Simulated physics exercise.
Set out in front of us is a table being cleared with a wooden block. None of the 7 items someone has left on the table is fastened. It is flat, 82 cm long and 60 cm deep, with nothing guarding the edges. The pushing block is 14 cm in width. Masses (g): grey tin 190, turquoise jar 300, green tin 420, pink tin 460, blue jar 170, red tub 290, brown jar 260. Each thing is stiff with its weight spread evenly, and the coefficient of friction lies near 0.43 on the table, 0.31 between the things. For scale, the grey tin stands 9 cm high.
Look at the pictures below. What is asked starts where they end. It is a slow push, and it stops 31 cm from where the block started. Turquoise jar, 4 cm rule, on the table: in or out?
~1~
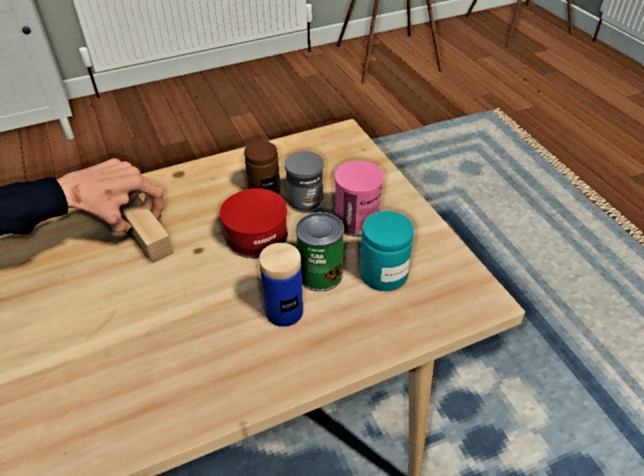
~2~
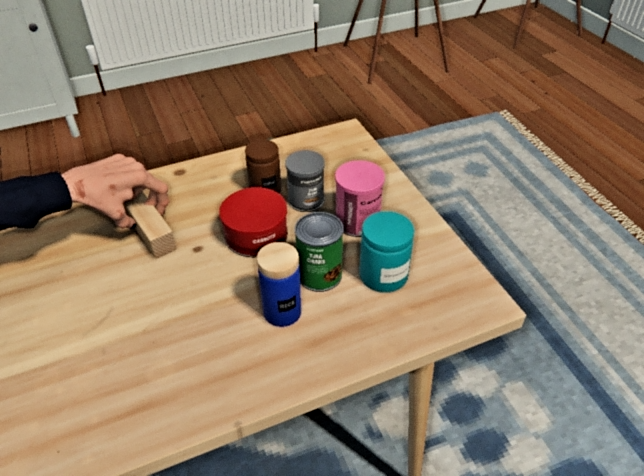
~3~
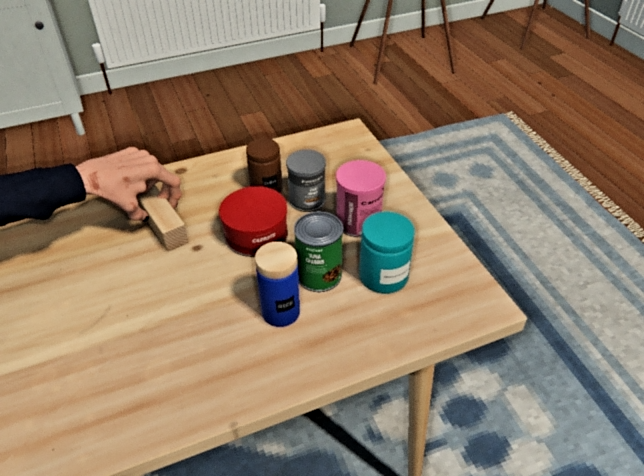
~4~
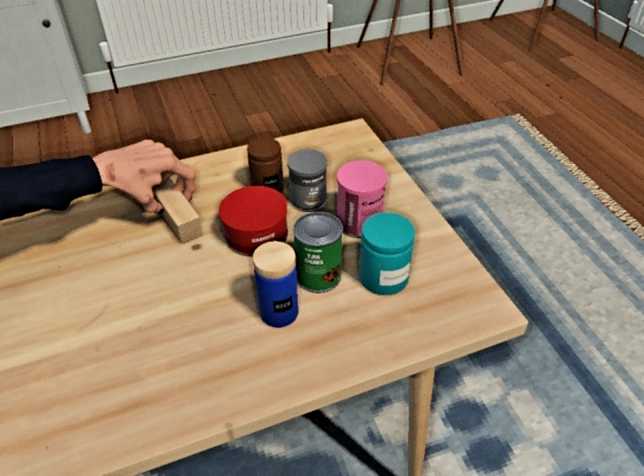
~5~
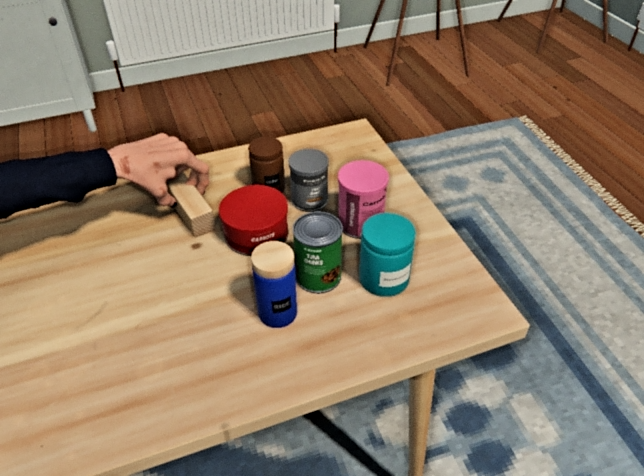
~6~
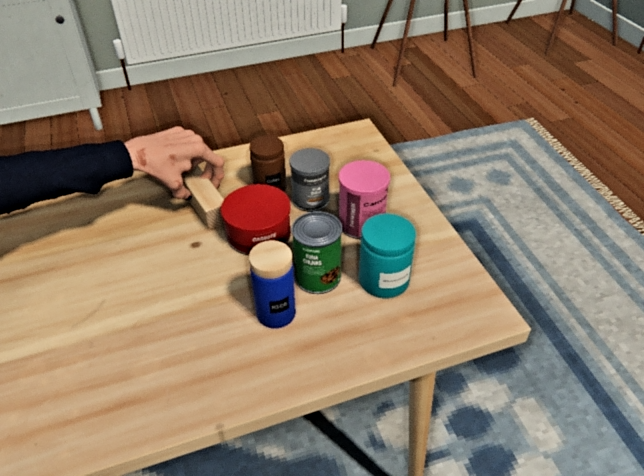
Not displaced.
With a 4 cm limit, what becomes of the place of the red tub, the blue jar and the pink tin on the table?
Red tub: Remains in place; blue jar: Remains in place; pink tin: Remains in place.
Then, 0.40 s past the last view, block slid 18 cm; red tub shifted 2 cm.
Then, 0.70 s past the last view, block slid 23 cm; brown jar shifted 4 cm; red tub shifted 2 cm.
Then, 0.90 s past the last view, block slid 26 cm; brown jar shifted 8 cm; grey tin shifted 2 cm; red tub shifted 2 cm.
Then, 1.10 s past the last view, block slid 30 cm; brown jar shifted 11 cm; grey tin shifted 3 cm; red tub shifted 2 cm.
Finally, not toppled but over 4 cm from the start, brown jar; the other 6 still in place (within 4 cm). Final places as that camera would see them, turquoise jar near (386, 257).
